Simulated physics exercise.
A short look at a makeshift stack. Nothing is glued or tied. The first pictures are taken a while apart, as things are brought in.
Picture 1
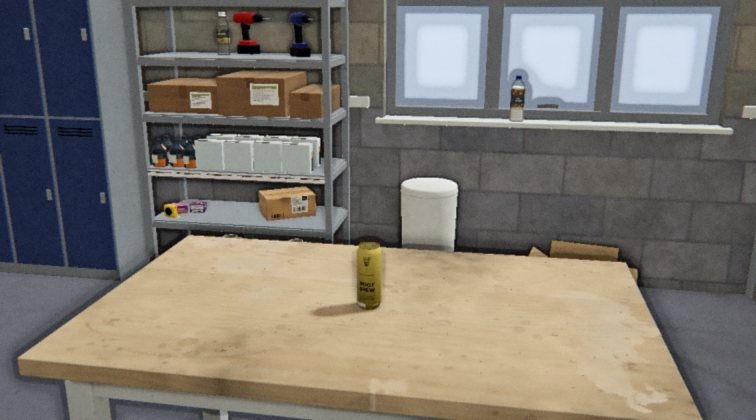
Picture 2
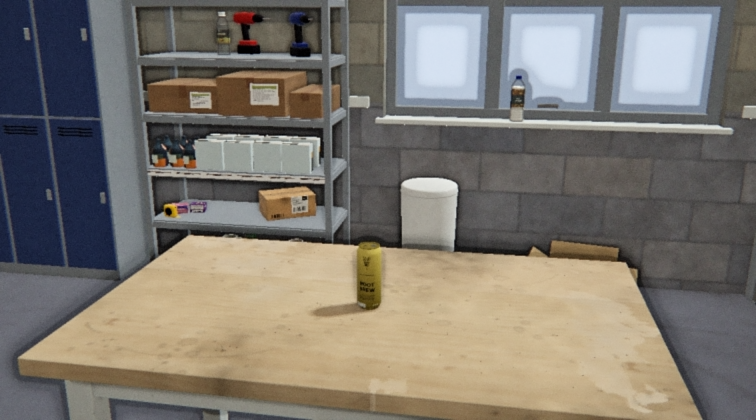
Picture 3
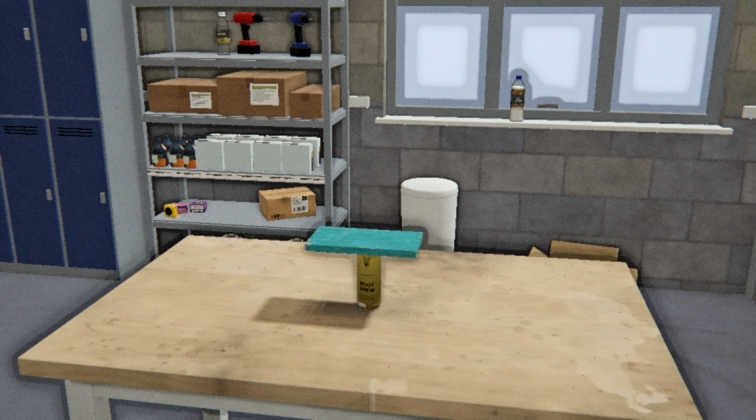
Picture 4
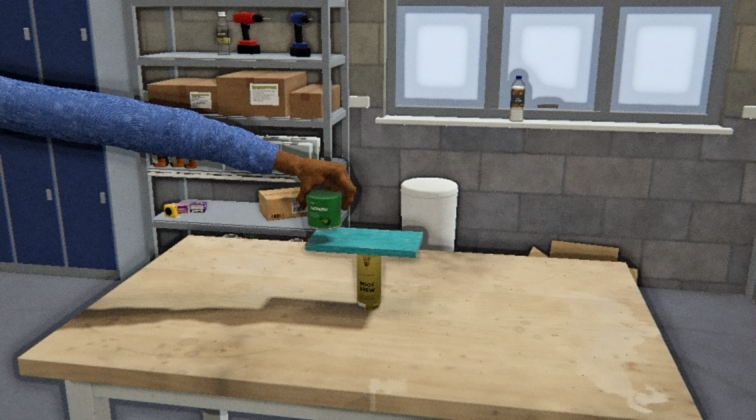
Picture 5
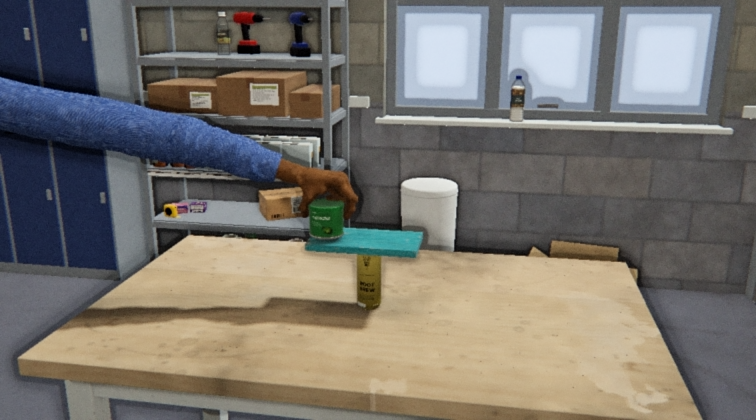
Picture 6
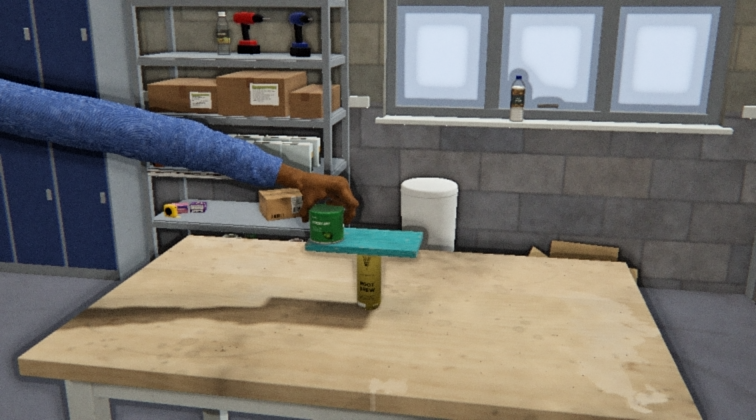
In a garage workshop, a yellow can stood on a wooden table, then a teal board appeared across its top, and a hand lowered a green tin onto the board's left end.
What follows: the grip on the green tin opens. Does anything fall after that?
The stack comes apart.
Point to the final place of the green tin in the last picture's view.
Near (282, 294).
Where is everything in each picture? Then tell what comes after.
In the first frame, the last thing is not in view yet; yellow can (369, 276).
In the second frame, the last thing is not in view yet; yellow can (369, 276).
In the third frame, the last thing is not in view yet; yellow can (369, 276).
The fourth frame shows still above its spot; green tin (324, 209); yellow can (369, 276).
The fifth frame shows still above its spot; green tin (327, 219); yellow can (369, 276).
The sixth frame shows in place under the hand; green tin (327, 224); yellow can (369, 276).
Then, 0.40 s later than the last frame, green tin now fallen; turquoise board tilted by 58°.
Then, 0.80 s later than the last frame, turquoise board now fallen; yellow can tilted by 36°.
When it is over, fallen, yellow can, green tin and turquoise board. End places, in pixels of the last picture, green tin near (282, 293). The stack gives way.
